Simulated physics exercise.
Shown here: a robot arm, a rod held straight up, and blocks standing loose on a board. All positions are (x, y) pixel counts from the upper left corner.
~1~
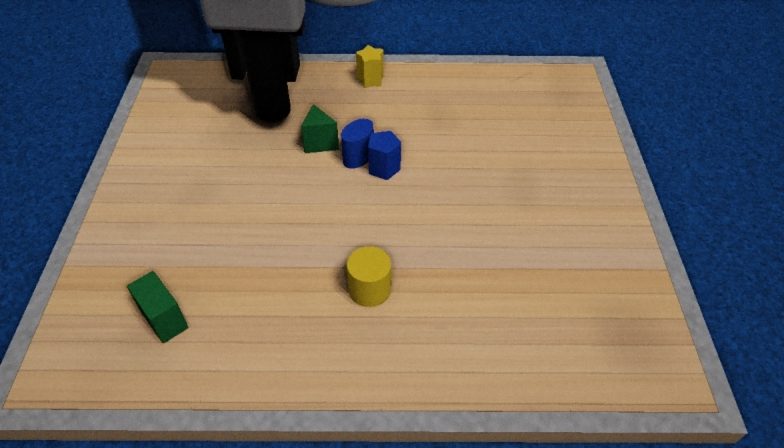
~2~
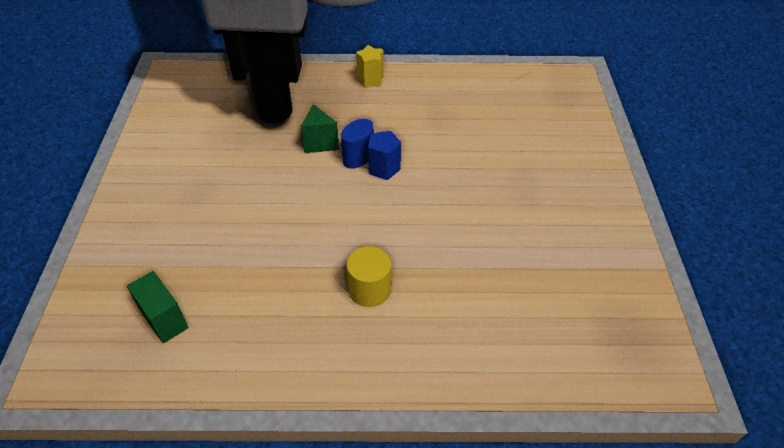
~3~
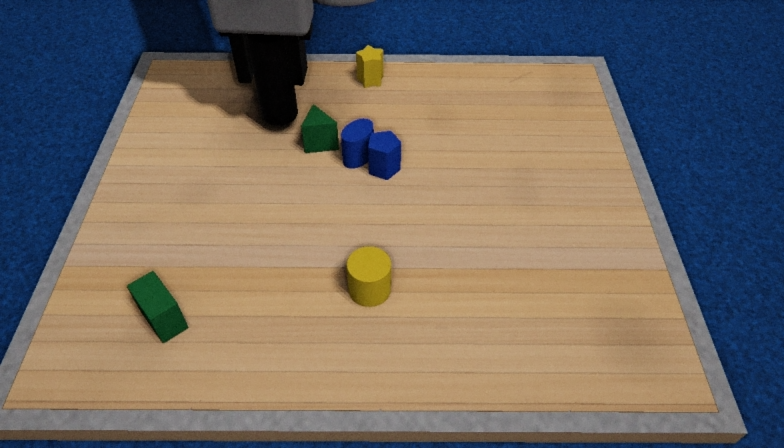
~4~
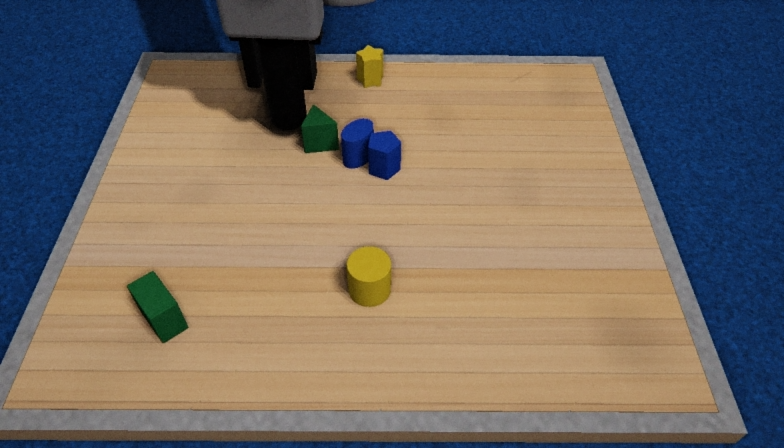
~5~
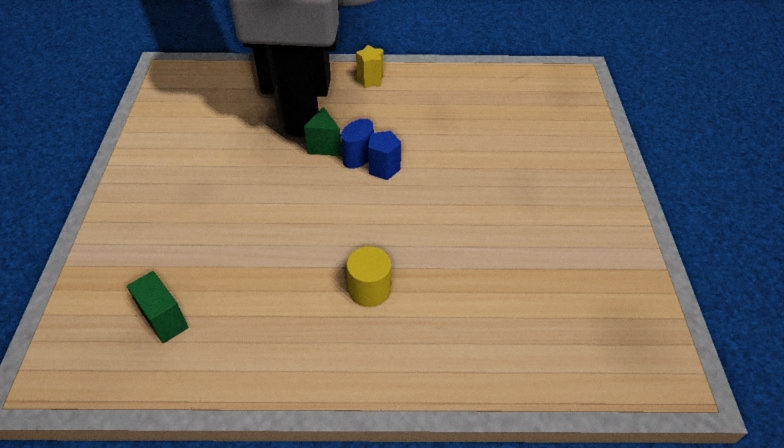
On a wooden board, a robot arm's black rod moving right and nudging a green triangular block slightly beside two blue blocks.
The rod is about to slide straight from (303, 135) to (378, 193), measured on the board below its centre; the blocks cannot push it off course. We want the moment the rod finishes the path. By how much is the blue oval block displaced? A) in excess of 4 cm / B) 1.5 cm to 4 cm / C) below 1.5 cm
(B)
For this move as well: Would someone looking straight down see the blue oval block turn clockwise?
I'd say no.
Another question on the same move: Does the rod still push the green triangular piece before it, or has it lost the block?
I think the rod keeps pushing the green triangular piece along right to the end.
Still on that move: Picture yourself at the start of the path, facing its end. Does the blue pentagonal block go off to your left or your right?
Facing from start to end, it will go to the left.
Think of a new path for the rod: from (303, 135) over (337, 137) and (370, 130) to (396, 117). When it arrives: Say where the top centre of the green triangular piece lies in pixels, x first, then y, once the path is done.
Roughly at (338, 130).
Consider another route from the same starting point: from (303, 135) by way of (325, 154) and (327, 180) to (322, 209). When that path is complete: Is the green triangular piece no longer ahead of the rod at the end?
That would be a yes.
The first path, step by step. One third of the way, rod (327, 145); green triangular piece (345, 143); blue oval block (366, 134), turned 50° anticlockwise; blue pentagonal block (395, 142), turned 20° clockwise.
Two thirds of the way, rod (352, 164); green triangular piece (377, 161); blue oval block (384, 139), turned 75° anticlockwise; blue pentagonal block (417, 142), turned 15° clockwise.
At the end, rod (378, 184); green triangular piece (404, 181); blue oval block (387, 138), turned 75° anticlockwise; blue pentagonal block (420, 142).
